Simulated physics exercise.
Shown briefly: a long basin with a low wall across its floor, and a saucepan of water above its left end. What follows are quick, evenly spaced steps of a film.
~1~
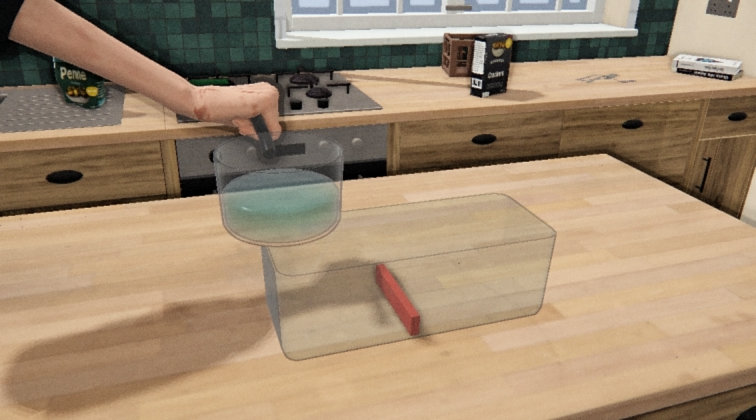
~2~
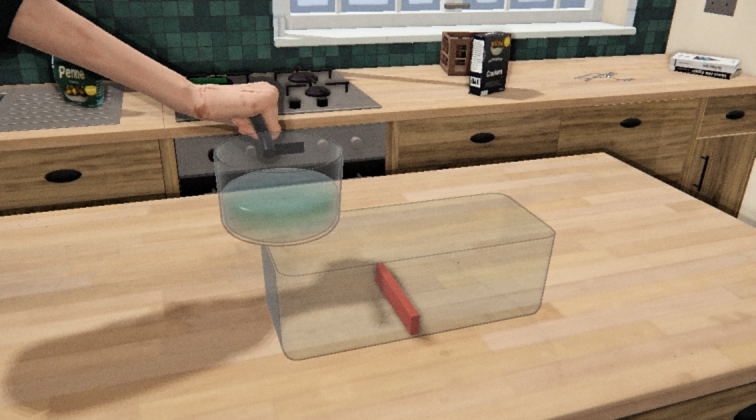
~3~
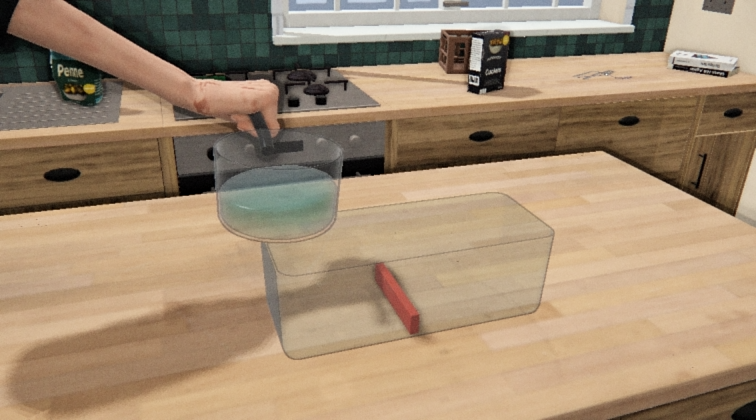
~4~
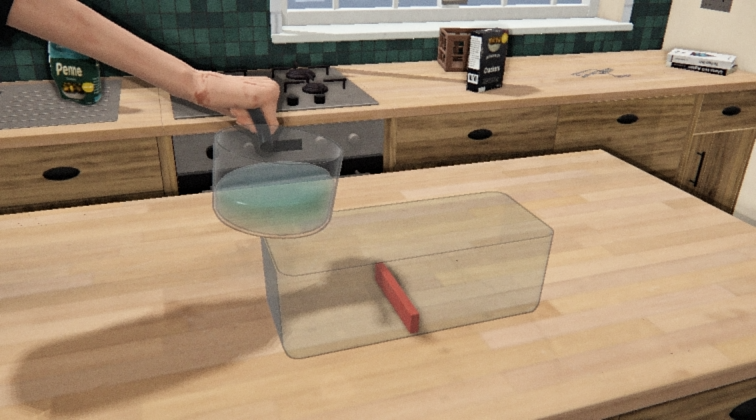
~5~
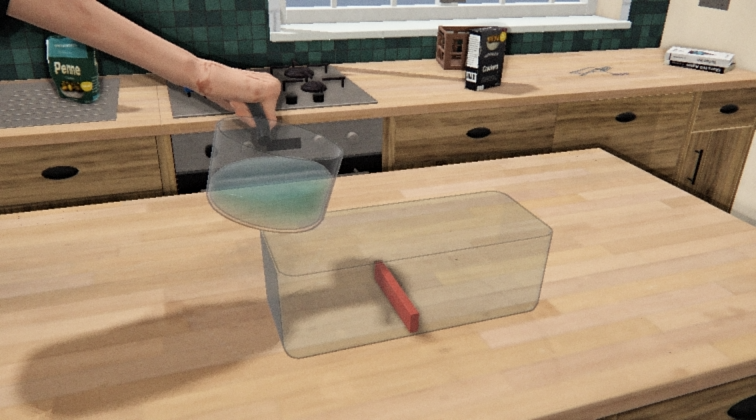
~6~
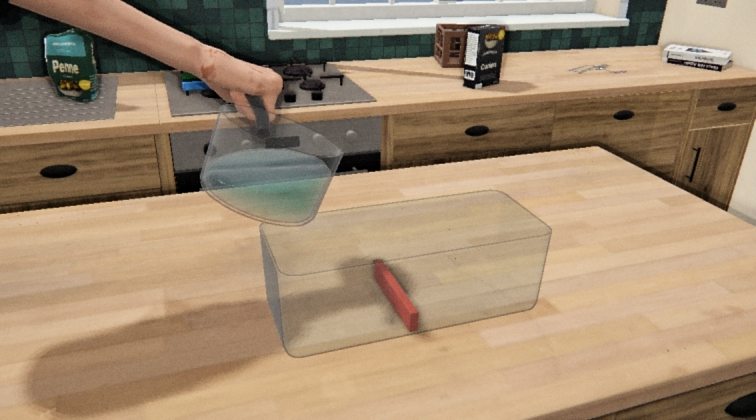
A clear saucepan of blue-green water, held by a hand from above, hangs nearly level over the left end of a long transparent basin with a low red wall across its floor. The hand then tilts the pan gradually to the right, and the water shifts inside it while the basin stays still.
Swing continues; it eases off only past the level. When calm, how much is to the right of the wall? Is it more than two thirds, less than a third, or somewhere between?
More than two thirds.
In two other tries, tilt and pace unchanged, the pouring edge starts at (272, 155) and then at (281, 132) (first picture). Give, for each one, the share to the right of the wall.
It comes out at around 15 percent and then around 10 percent.
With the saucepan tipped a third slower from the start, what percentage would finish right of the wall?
It comes to some 85 in a hundred.
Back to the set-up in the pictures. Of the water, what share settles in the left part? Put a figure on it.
15 % or thereabouts.
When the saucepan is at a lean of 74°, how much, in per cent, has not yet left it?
It still holds around 75 per cent there.
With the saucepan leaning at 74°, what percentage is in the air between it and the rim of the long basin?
I'd put it near 25 per cent.
A moment on, the saucepan is tipped part way and 76 per cent is still to pour, 0 is left of the wall and 0 right of it.
Next, the saucepan is tipped on its side and 24 per cent is still to pour, 3 is left of the wall and 47 right of it.
Then the saucepan is tipped on its side and 4 per cent is still to pour, 10 is left of the wall and 79 right of it.
Later the saucepan is tipped on its side and 1 per cent is still to pour, 13 is left of the wall and 84 right of it.
In the end 15 per cent lies left of the wall, 84 right of it and 1 outside.
